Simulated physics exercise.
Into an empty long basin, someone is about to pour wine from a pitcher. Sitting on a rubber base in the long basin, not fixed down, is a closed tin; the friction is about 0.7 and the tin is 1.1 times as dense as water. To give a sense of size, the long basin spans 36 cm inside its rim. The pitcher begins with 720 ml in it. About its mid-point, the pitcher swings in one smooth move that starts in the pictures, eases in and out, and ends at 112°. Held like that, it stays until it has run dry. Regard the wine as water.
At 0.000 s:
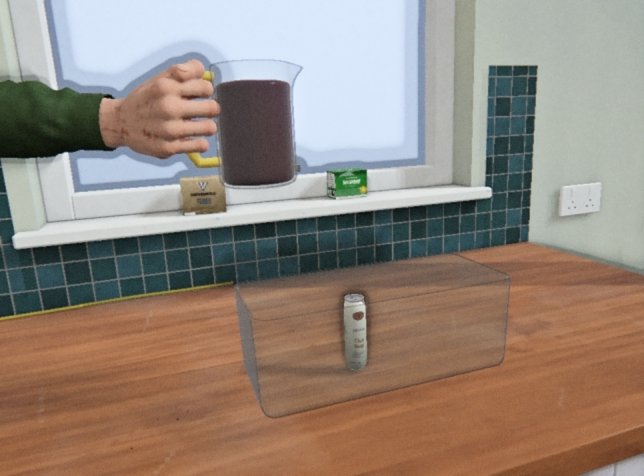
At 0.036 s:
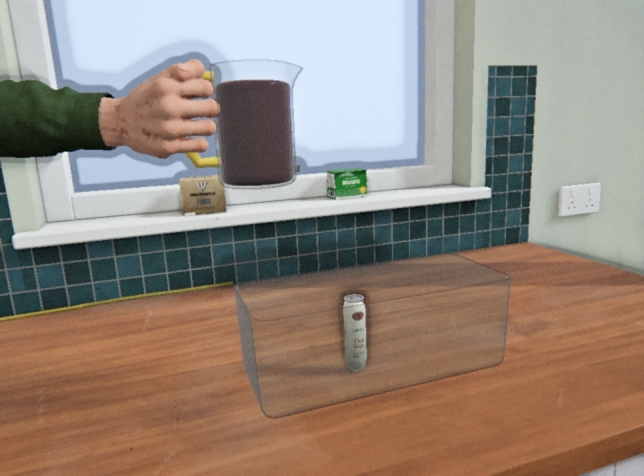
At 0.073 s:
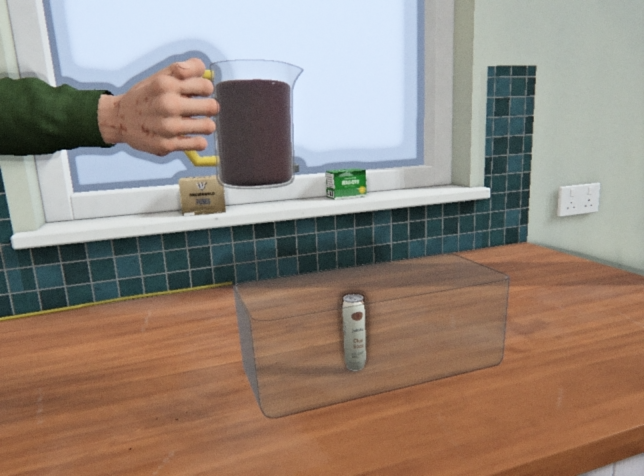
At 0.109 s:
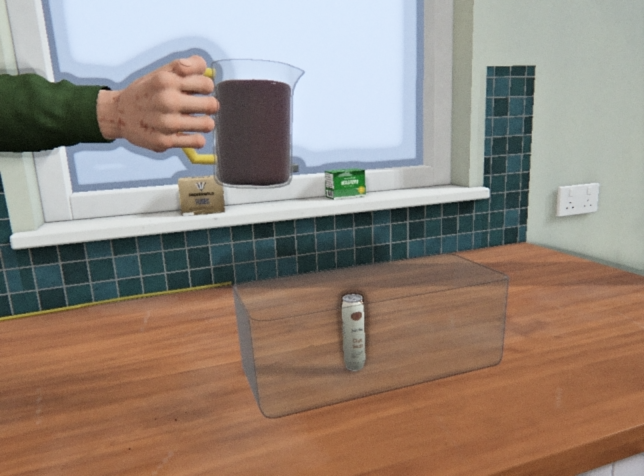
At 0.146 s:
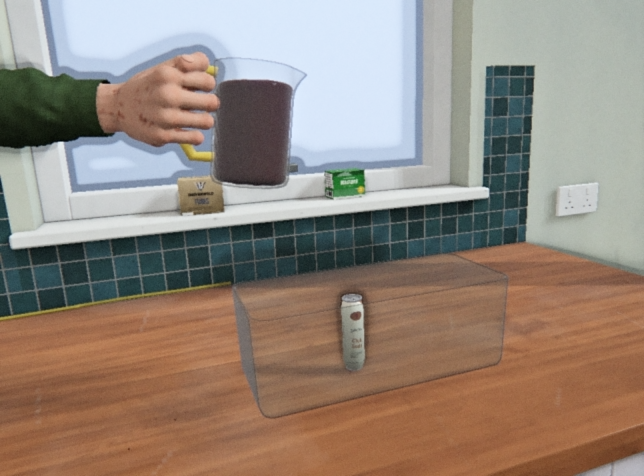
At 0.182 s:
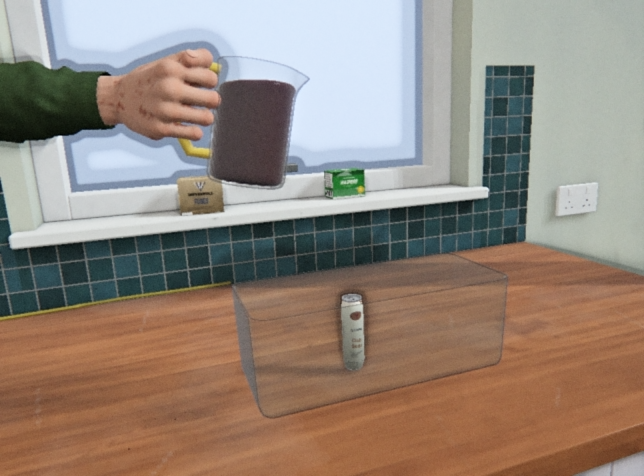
A hand in a green sleeve held a clear pitcher of dark liquid and slowly tilted it slightly to the right, above and behind a see-through basin with a small closed tin standing inside.
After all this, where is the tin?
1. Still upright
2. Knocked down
1, still upright.
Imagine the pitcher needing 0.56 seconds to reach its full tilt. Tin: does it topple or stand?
With that tilt, the tin stays on its base.
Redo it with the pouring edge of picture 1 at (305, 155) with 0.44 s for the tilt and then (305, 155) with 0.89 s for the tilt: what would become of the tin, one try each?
First it tips over; then it tips over.
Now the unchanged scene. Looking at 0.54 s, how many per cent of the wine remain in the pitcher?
At that time about 84 in a hundred parts are still held.
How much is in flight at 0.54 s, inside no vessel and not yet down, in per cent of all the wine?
Roughly 16 percent.
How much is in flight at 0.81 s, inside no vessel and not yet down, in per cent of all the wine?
Estimate: Around 34 per cent.
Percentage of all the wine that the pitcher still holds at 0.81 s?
Close to 30 percent of the total.
After 0.54 s the tilt is 75° and 83 per cent is still to pour; the tin stands where it began.
After 0.81 s the tilt is 110° and 30 per cent is still to pour; the tin stands where it began.
After 1.09 s the tilt is 112° and 2 per cent is still to pour; the tin stands where it began.
After 1.39 s the tilt is 112° and 0 per cent is still to pour; the tin stands where it began.
In the end the tin stands where it began.
